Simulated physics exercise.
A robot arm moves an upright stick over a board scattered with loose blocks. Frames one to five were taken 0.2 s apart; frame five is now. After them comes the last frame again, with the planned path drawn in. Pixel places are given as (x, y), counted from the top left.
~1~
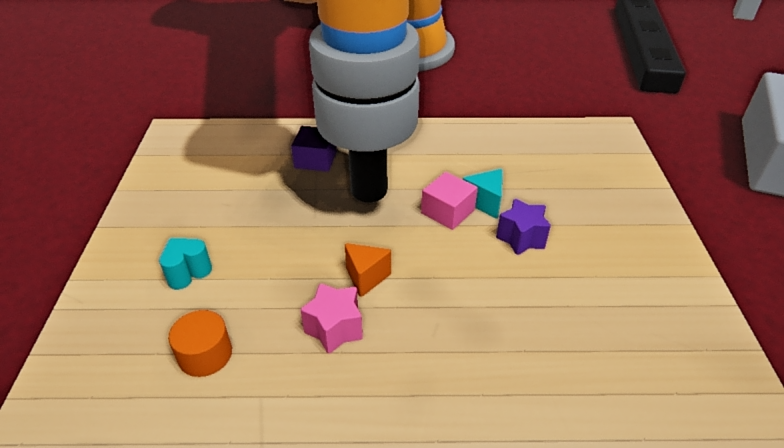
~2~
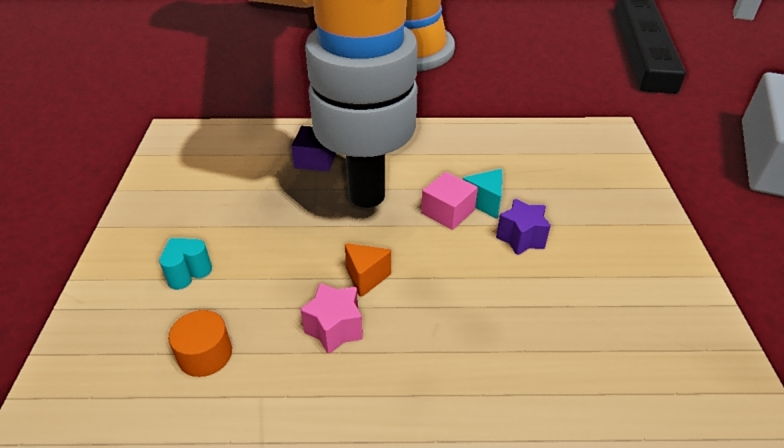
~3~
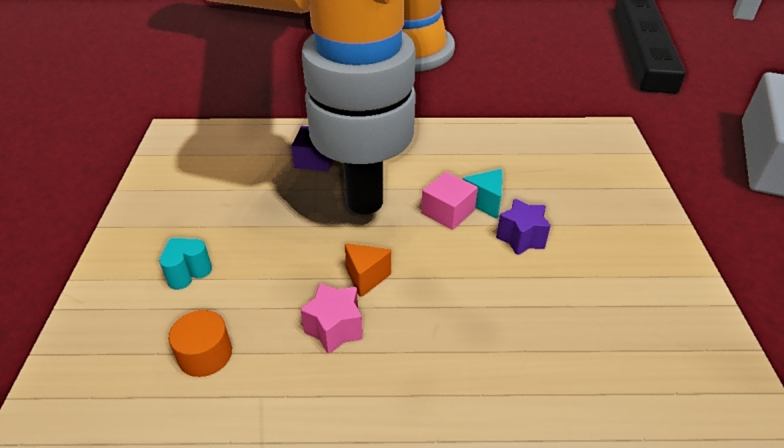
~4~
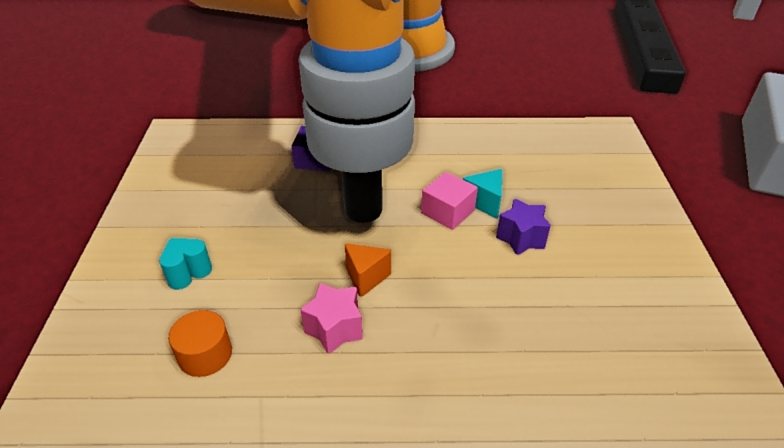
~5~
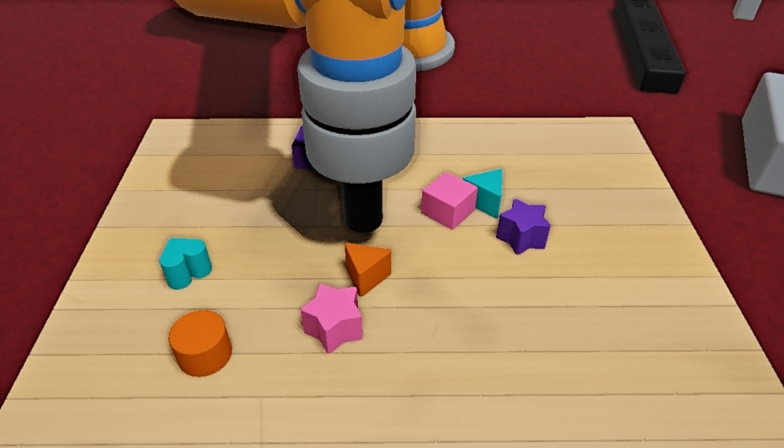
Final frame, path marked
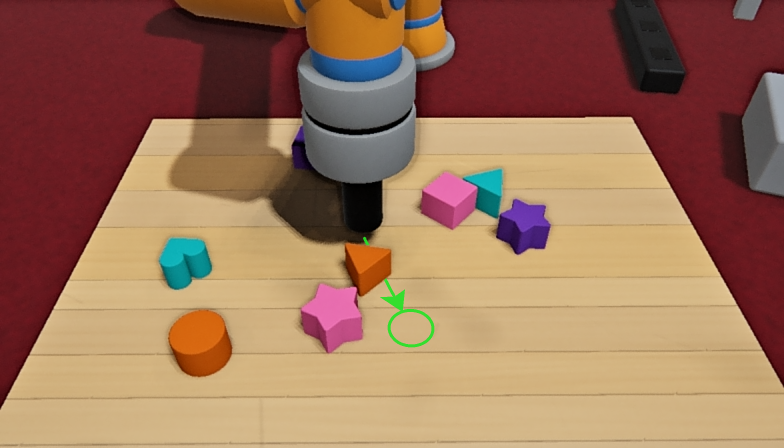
The robot arm moves its black stick slightly toward the orange triangular block, touching no blocks.
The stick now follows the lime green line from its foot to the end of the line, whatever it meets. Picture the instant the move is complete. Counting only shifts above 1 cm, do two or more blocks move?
Yes, it checks out.
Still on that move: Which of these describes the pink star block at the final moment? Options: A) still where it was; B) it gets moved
Letter B.
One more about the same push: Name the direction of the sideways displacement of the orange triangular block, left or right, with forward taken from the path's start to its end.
It goes toward the right-hand side.
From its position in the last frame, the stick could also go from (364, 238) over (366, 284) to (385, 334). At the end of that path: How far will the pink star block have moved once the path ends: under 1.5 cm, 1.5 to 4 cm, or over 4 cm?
I'd go with 1.5 to 4 cm for this block.
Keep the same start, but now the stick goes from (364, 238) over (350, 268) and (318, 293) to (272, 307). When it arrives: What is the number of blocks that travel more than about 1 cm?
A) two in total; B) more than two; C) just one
That would be C.
The line goes from (364, 238) directly to (411, 328).
On the path given first. One third of the way, stick (378, 249); orange triangular block (367, 266), turned 15° clockwise.
Two thirds of the way, stick (394, 279); pink star block (330, 318), turned 45° clockwise; orange triangular block (379, 299), turned 25° clockwise.
At the end, stick (412, 311); pink star block (330, 322), turned 60° clockwise; orange triangular block (384, 325), turned 45° clockwise; pink four-sided block unmoved.
